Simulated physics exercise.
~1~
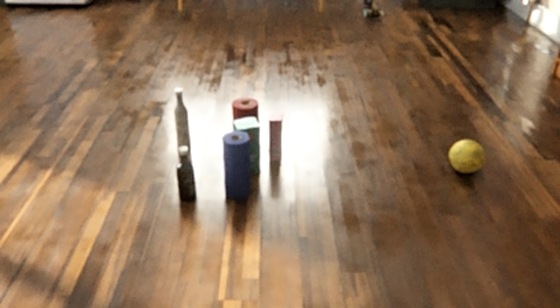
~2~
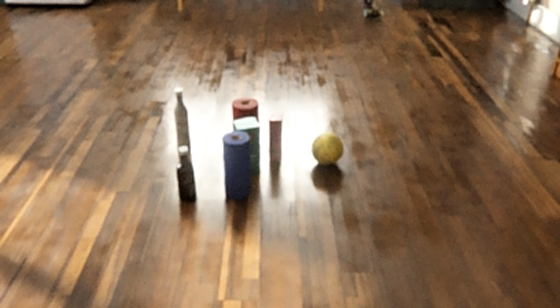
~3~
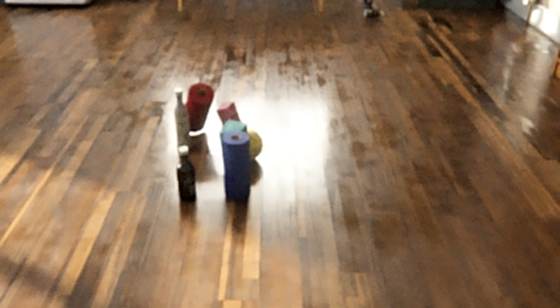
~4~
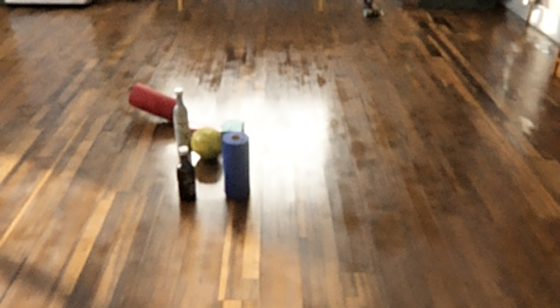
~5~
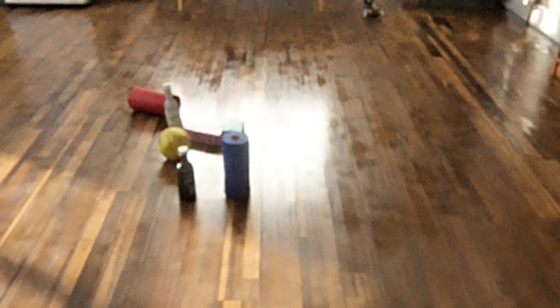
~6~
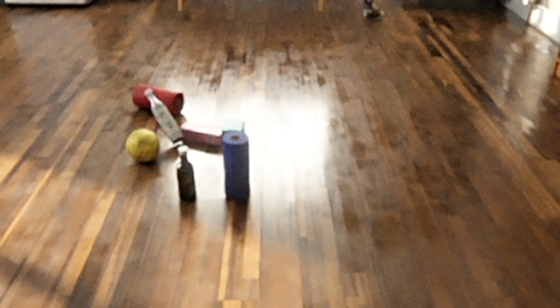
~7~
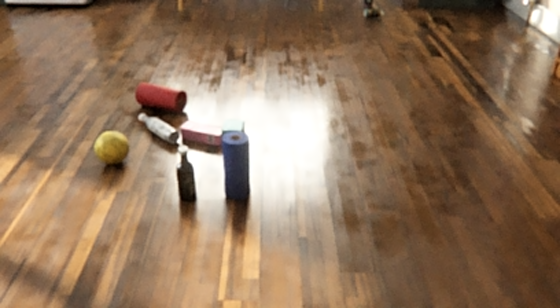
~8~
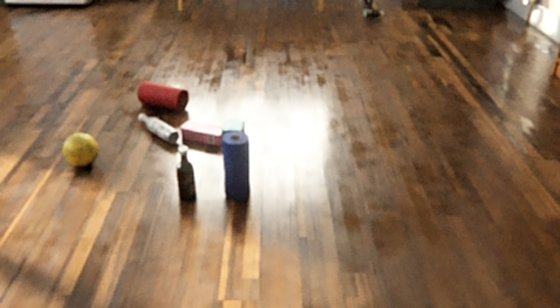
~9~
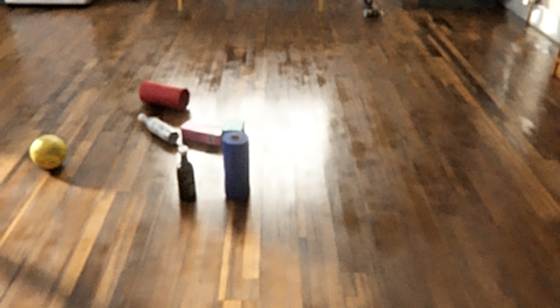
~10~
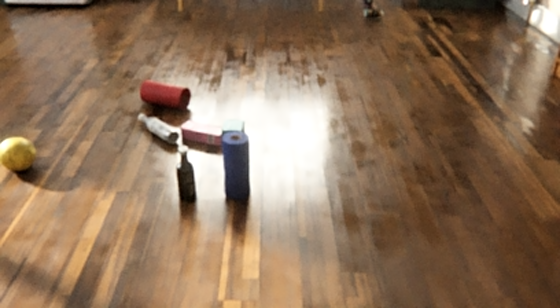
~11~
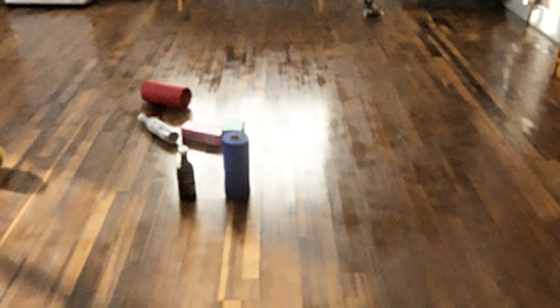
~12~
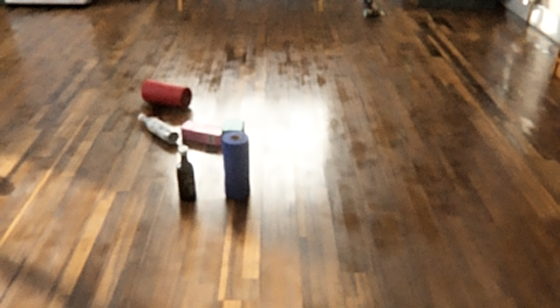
We see a yellow ball roll left across a wooden floor into a group of upright household items, toppling a red roll, a pink carton and then a white bottle, before it leaves at the left while the blue roll, black bottle and turquoise carton remain standing.
